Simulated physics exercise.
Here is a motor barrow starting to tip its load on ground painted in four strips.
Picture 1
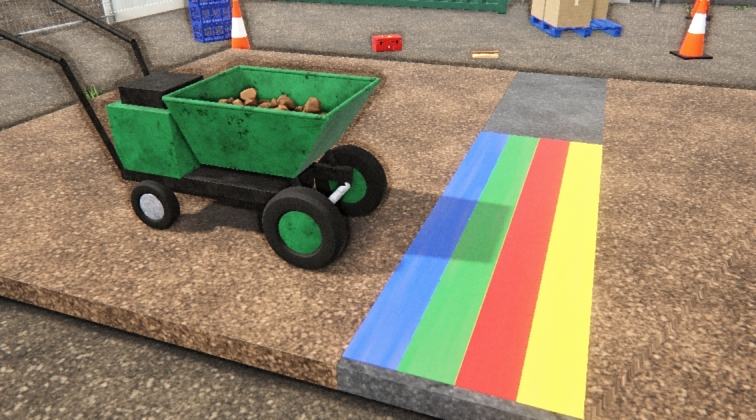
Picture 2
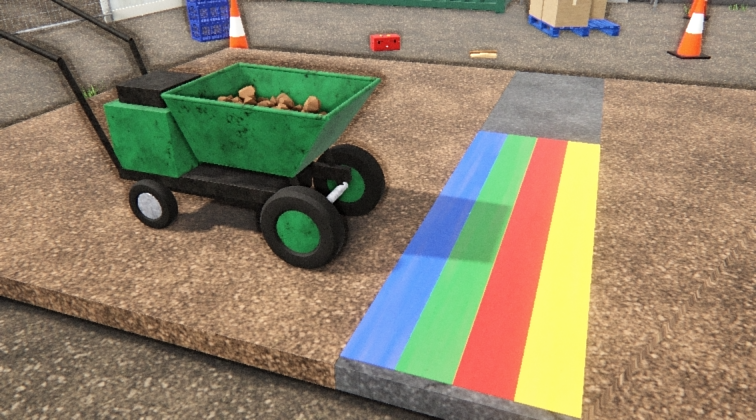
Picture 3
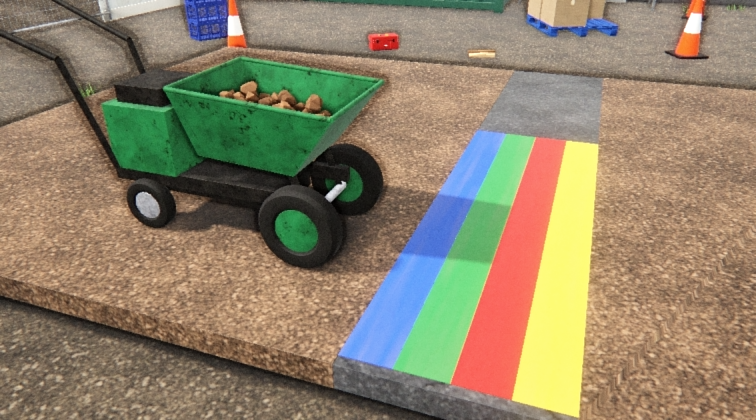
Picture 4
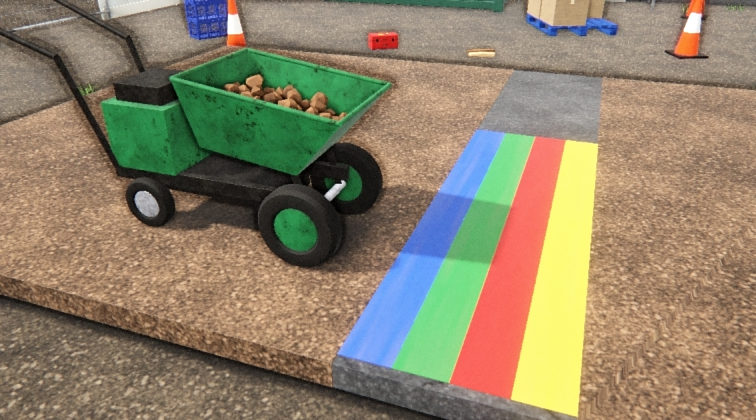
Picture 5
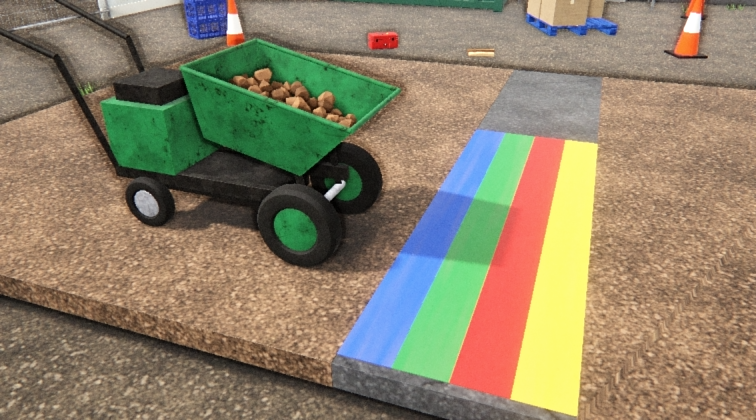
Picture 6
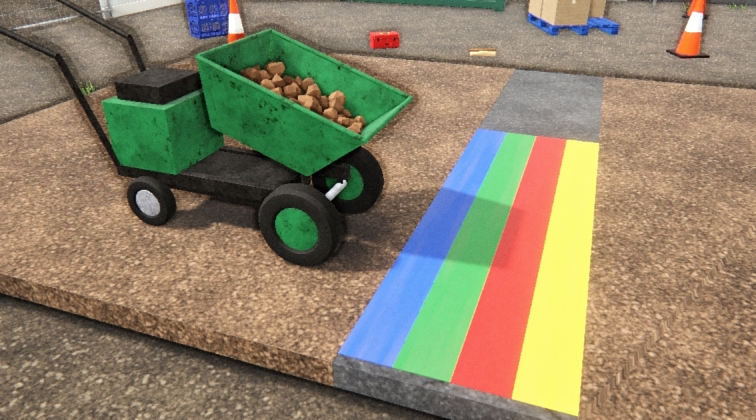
The green skip of a motor barrow, loaded with brown clods, sat level at first, then tilted partway forward to the right beside ground painted in blue, green, red and yellow strips.
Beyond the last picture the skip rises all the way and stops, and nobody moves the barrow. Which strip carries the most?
The green strip.
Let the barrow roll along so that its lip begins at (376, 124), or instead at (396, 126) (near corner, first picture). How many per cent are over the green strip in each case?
First spot: About 10 percent; second spot: About 0 percent.
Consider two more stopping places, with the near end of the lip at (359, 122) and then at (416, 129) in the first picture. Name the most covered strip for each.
The red strip at the first place, then the yellow strip at the second.
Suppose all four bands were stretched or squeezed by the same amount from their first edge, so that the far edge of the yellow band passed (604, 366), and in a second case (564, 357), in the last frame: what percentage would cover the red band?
I'd say some 20 % for the first and some 30 % for the second.
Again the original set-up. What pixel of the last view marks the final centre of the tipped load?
Near (486, 260).
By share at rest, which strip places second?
That red strip comes second.
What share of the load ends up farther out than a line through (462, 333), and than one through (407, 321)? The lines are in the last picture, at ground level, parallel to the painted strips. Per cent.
About 40 and 90 %.
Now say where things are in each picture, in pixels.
The first picture shows lip of the skip at (326, 118), level; top of the load at (265, 119), clay clods; blue strip at (395, 315); green strip at (446, 326); red strip at (500, 338); yellow strip at (557, 351).
The second picture shows lip of the skip at (327, 118), level; top of the load at (264, 118).
The third picture shows lip of the skip at (331, 120), tipped barely; top of the load at (250, 109).
The fourth picture shows lip of the skip at (340, 124), tipped a little; top of the load at (258, 107).
The fifth picture shows lip of the skip at (351, 131), tipped a little; top of the load at (265, 102).
The sixth picture shows lip of the skip at (365, 141), tipped clearly; top of the load at (276, 97); blue strip at (391, 312); green strip at (442, 323); red strip at (496, 336); yellow strip at (553, 349).
Soon, skip tipped steeply; all in the skip.
A while on, skip tipped right over; most in the skip; about a quarter over the green strip; a stray few over the red strip.
Towards the end, skip tipped right over; about a quarter in the skip; a small part over the blue strip; about a third over the green strip; about a quarter over the red strip; a small part over the yellow strip; a stray few off the paint.
Finally, skip tipped right over; a small part in the skip; a small part over the blue strip; about half over the green strip; about a quarter over the red strip; a small part over the yellow strip; a stray few off the paint.
